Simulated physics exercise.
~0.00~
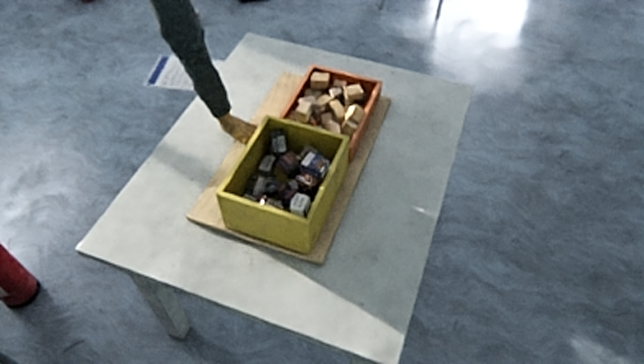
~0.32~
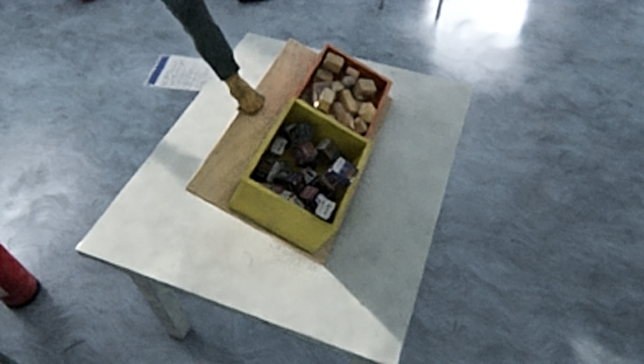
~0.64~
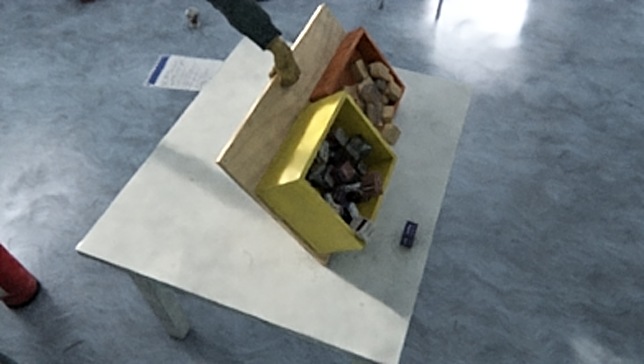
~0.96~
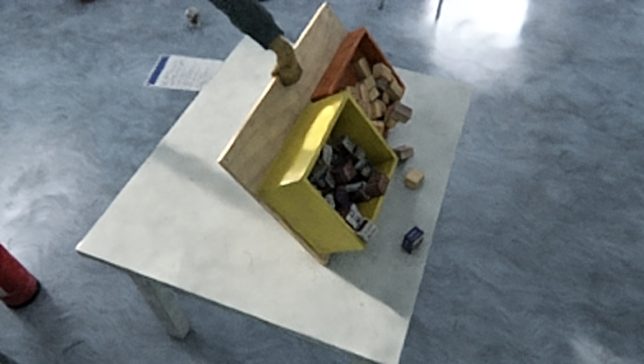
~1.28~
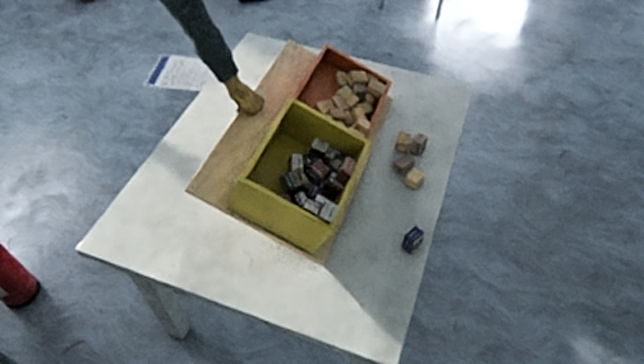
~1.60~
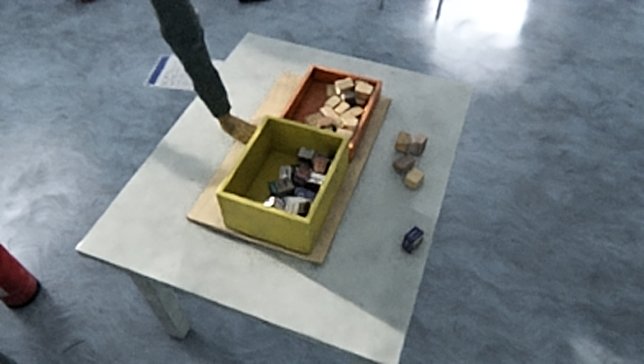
At first, an orange tray of wooden blocks and a yellow tray of small dark boxes sit on a board lying flat on a table, with a hand at the board's left edge. The hand raises that edge, tipping both trays to the right, and the pieces slide toward the lower walls. As the board grows steep, one dark box drops onto the table, and then some wooden blocks tumble out too. The hand lowers the board until it lies flat again. A few wooden blocks and the single dark box remain on the table, while most pieces stay in their trays.
